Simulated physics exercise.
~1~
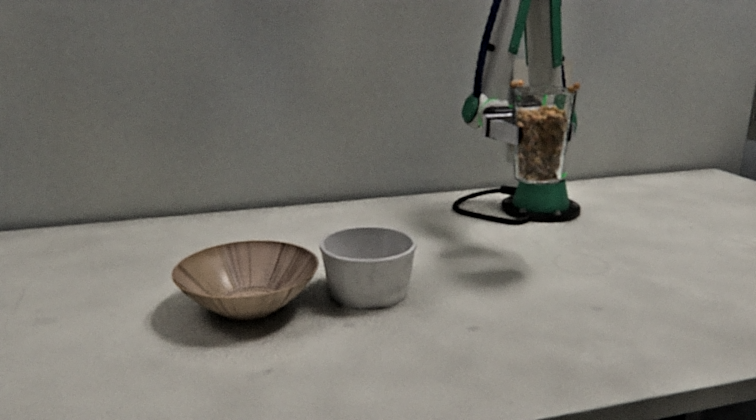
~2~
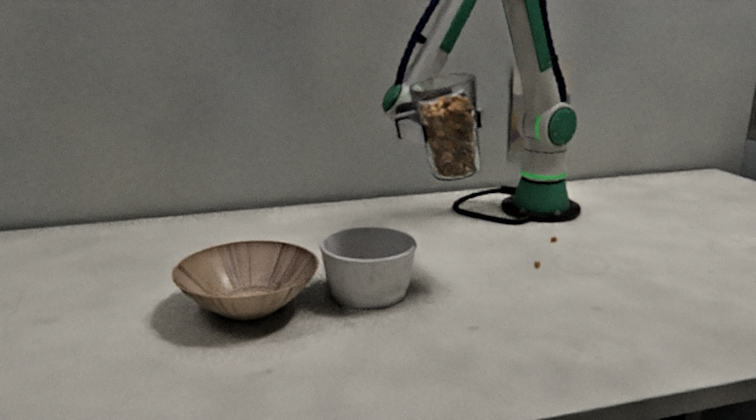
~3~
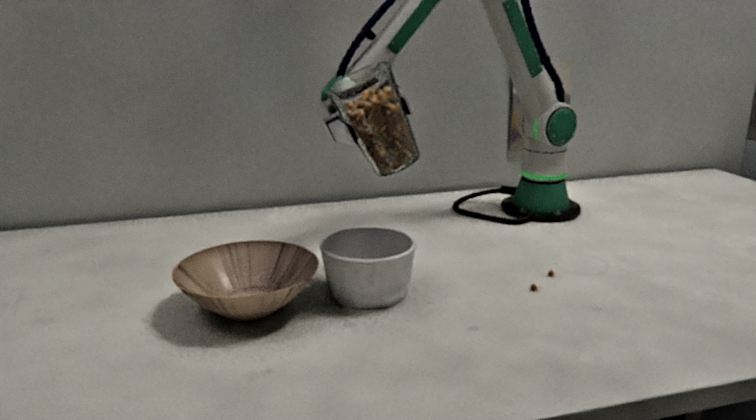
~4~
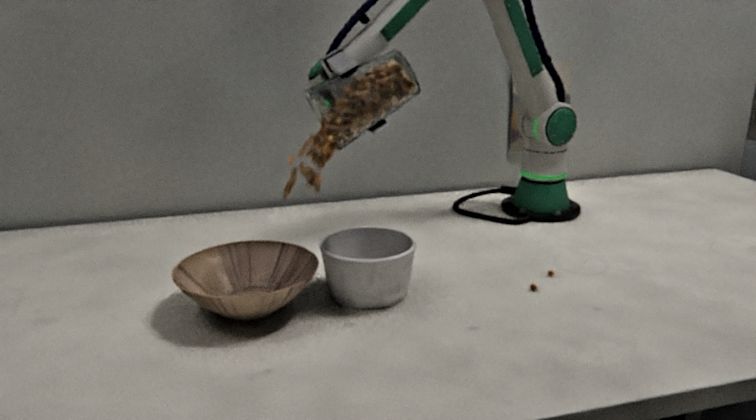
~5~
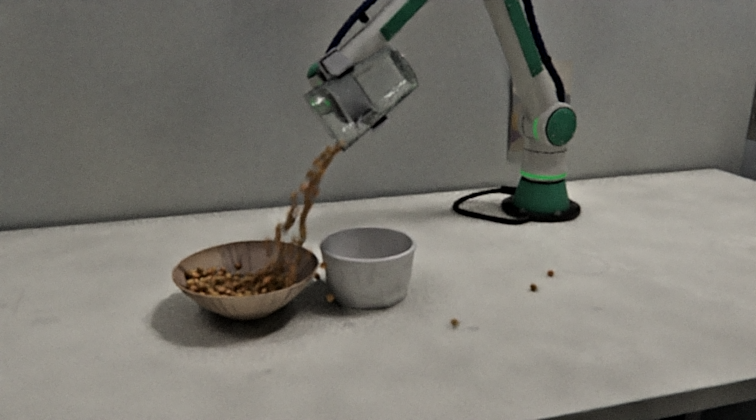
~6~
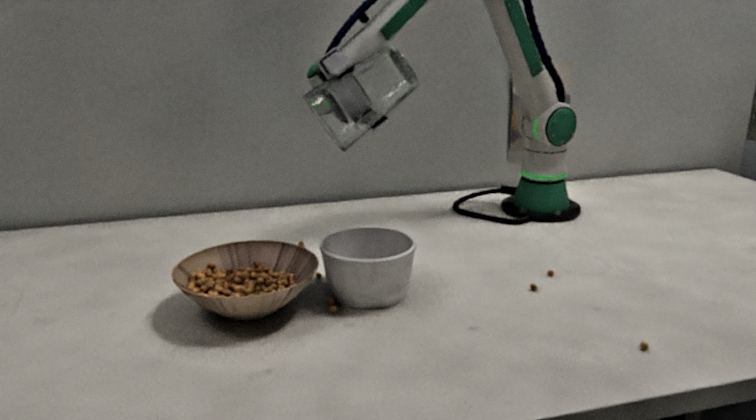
At the start, a green and white robot arm holds a clear cup heaped with dried chickpeas, while a brown bowl and a white bowl rest on a pale table. The arm swings the cup left toward the bowls, leaning it, and a couple of chickpeas lie on the table. It then tips the cup onto its side, and chickpeas begin to spill from the rim. As the cup turns further over, a stream pours down into the brown bowl. Finally the emptied cup hangs still, most chickpeas lie in the brown bowl, and a few are scattered on the table.
